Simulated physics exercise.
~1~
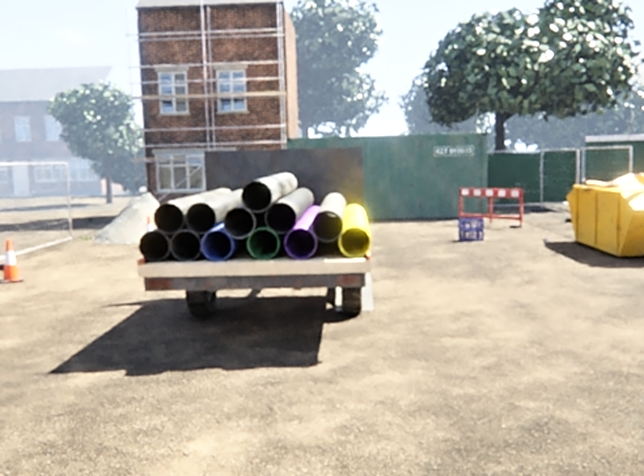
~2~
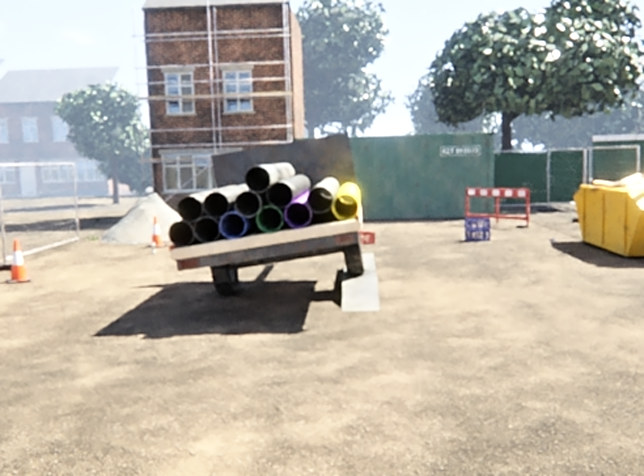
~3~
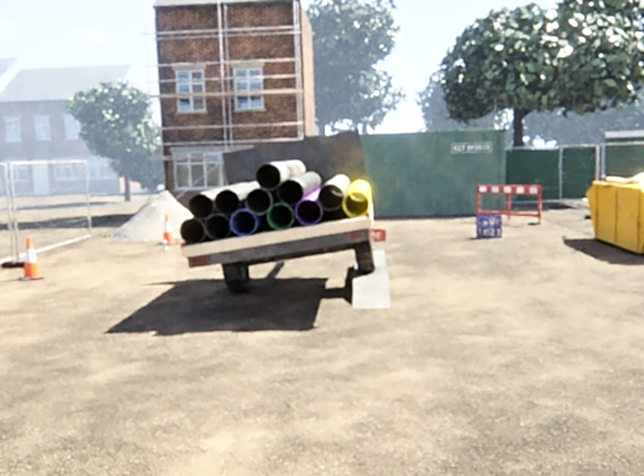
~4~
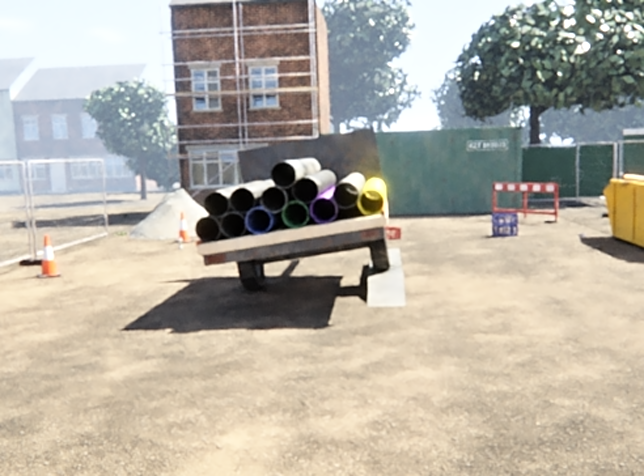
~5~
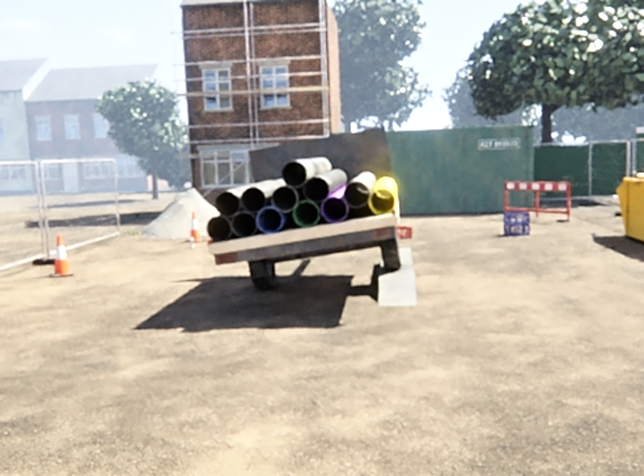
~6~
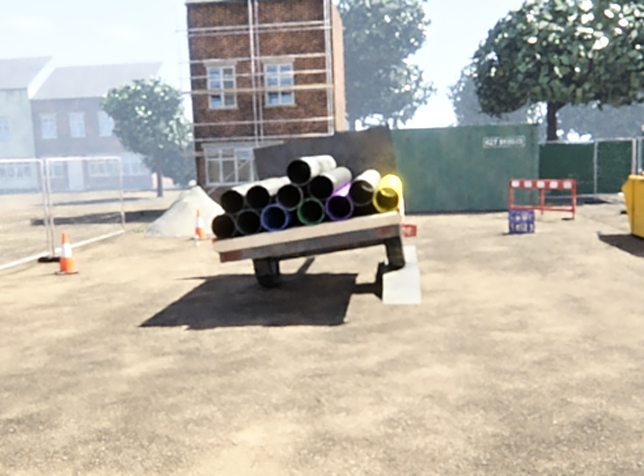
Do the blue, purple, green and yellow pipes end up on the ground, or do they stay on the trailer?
All of them stay on the trailer. The blue, purple, green and yellow pipes are still stacked on the tilted deck at the end.
A flat trailer stacked with dark pipes, some with blue, green, purple and yellow ends, starts out level on a dusty building site, in front of a scaffolded brick house and a green hoarding. It creeps forward and its right wheel climbs onto a pale raised slab. The deck tips down to the left, and the whole stack leans over with it. The trailer then stays put at that slant while the view pans slightly left. At the end the pipes are still piled together on the sloping deck, with none on the ground.
